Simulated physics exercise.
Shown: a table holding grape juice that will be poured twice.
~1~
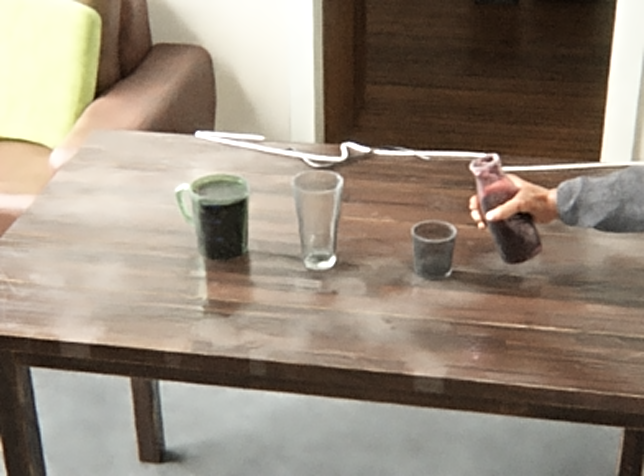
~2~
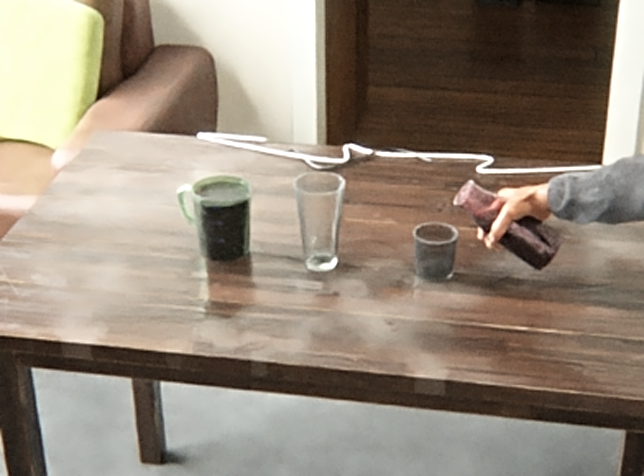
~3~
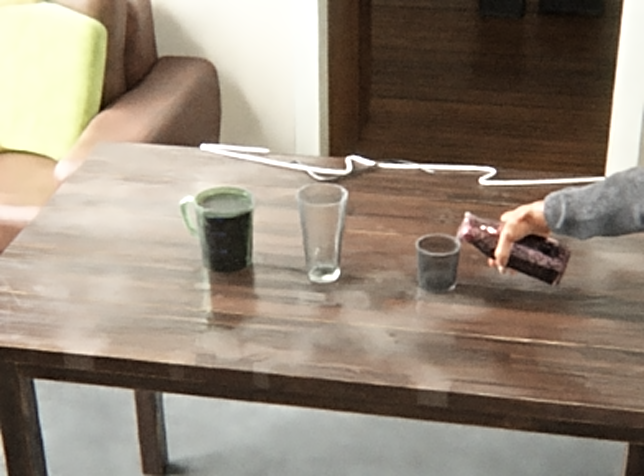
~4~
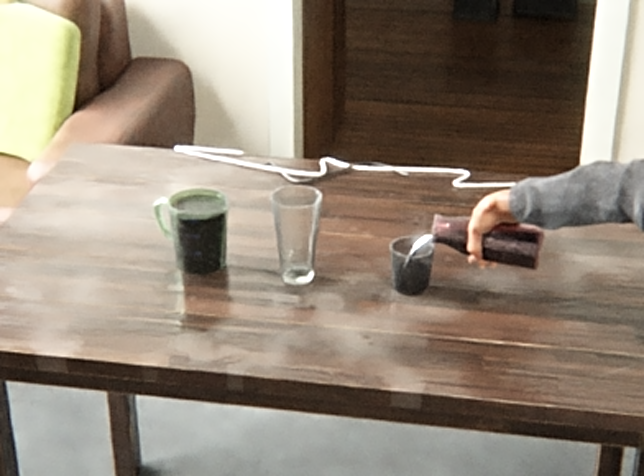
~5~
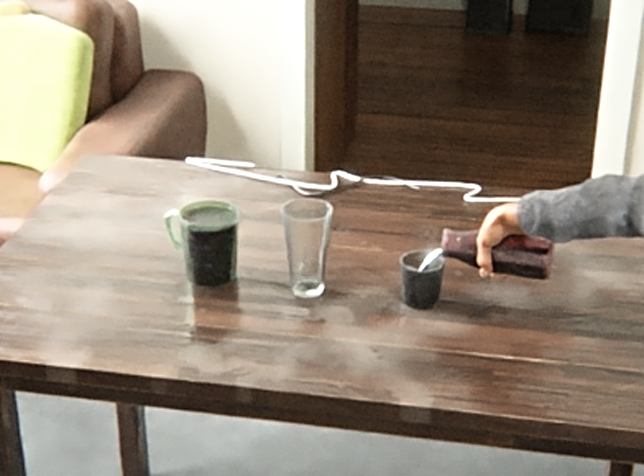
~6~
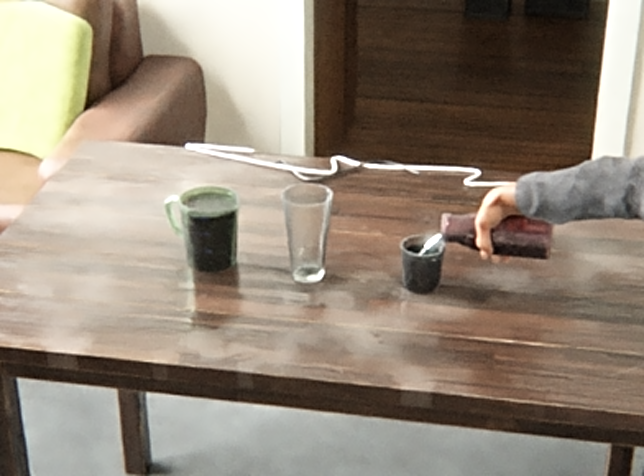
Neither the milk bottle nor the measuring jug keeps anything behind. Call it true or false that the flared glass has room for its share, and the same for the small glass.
Verdict: For the flared glass, false; for the small glass, false.
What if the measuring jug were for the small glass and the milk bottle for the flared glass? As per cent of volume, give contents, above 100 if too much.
The first would be asked to take around 290 per cent of its volume, the second around 70 per cent.
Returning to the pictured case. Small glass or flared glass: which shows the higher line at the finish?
The left one.
Shortly, the small glass is full to the brim, some went over its rim.
At the finish, the flared glass is full to the brim, some went over its rim; the small glass is full to the brim, some went over its rim.
